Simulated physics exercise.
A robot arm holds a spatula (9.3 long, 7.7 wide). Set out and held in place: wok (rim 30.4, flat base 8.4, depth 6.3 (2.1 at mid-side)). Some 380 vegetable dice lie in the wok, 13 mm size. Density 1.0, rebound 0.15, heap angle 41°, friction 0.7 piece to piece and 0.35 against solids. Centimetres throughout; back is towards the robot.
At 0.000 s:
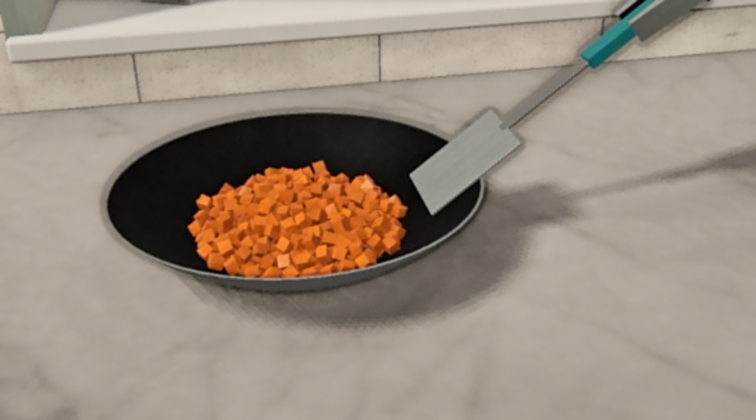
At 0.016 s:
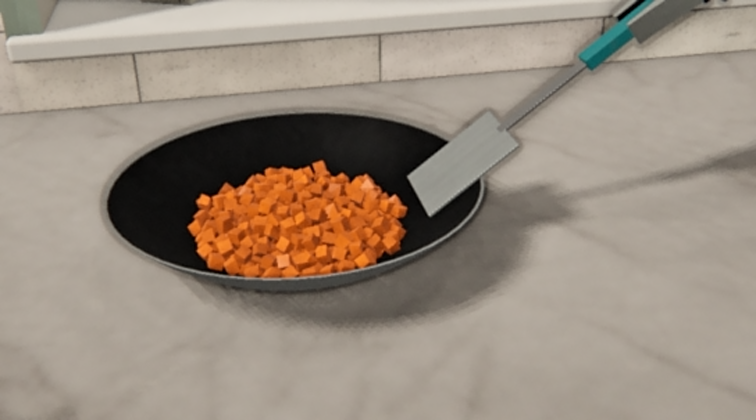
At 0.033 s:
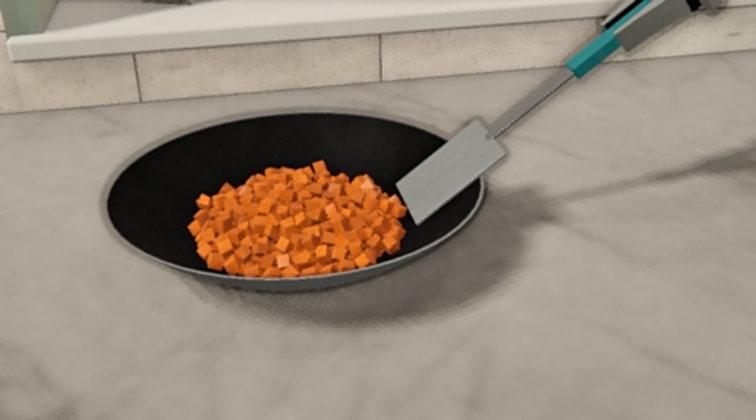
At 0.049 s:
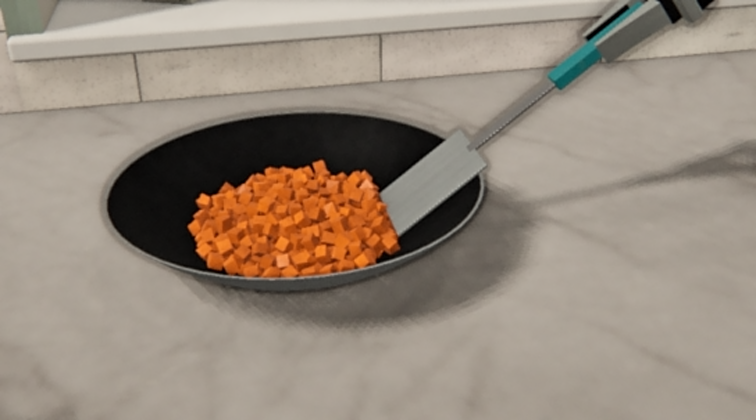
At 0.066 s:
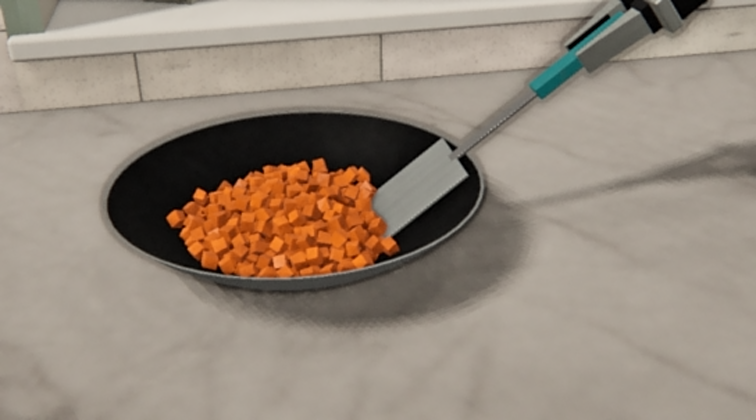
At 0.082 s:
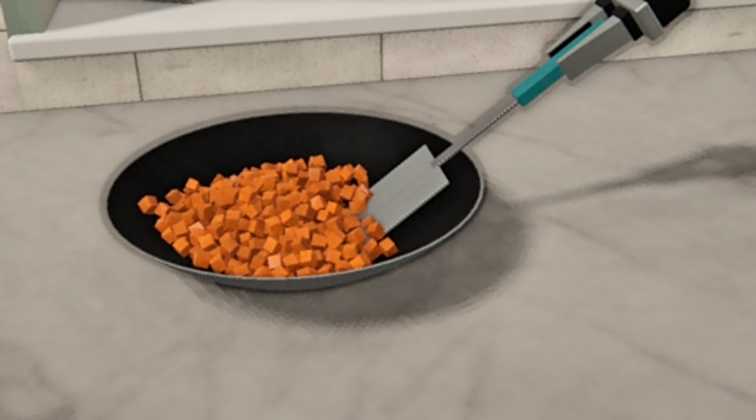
Orange diced vegetables in a black wok shifting left as a spatula on a robot arm lowers and pushes into them.
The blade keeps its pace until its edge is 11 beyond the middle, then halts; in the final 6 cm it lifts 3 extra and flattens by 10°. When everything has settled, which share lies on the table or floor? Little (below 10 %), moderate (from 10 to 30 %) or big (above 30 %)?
On the table or floor the share is big, above 30 %.
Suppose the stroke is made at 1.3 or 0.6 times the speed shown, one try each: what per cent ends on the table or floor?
About 55 and 35 per cent.
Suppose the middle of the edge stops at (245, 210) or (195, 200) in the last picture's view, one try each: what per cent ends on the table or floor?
About 5 and 35 per cent.
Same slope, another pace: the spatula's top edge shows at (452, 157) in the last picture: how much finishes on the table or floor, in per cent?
Some 45 per cent.
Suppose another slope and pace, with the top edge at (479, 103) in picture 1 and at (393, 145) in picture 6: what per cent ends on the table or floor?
About 55 per cent.
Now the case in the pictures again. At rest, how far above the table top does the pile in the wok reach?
Some 6.5 cm.
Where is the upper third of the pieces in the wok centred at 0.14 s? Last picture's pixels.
Near (196, 204).
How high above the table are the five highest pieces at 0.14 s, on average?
Roughly 8 cm.
After 0.14 s, sloping 37°, highest piece 9 above the table; 375 in the wok, 2 on the blade or in flight.
After 0.19 s, sloping 35°, highest piece 11 above the table; 355 in the wok, 22 on the blade or in flight.
After 0.42 s, sloping 27°, highest piece 11 above the table; 200 in the wok, 120 on the table or floor, 57 on the blade or in flight.
After 1.47 s, sloping 27°, highest piece 7 above the table; 200 in the wok, 177 on the table or floor.
In the end, 200 in the wok, 177 on the table or floor. That is 47 % on the table or floor.
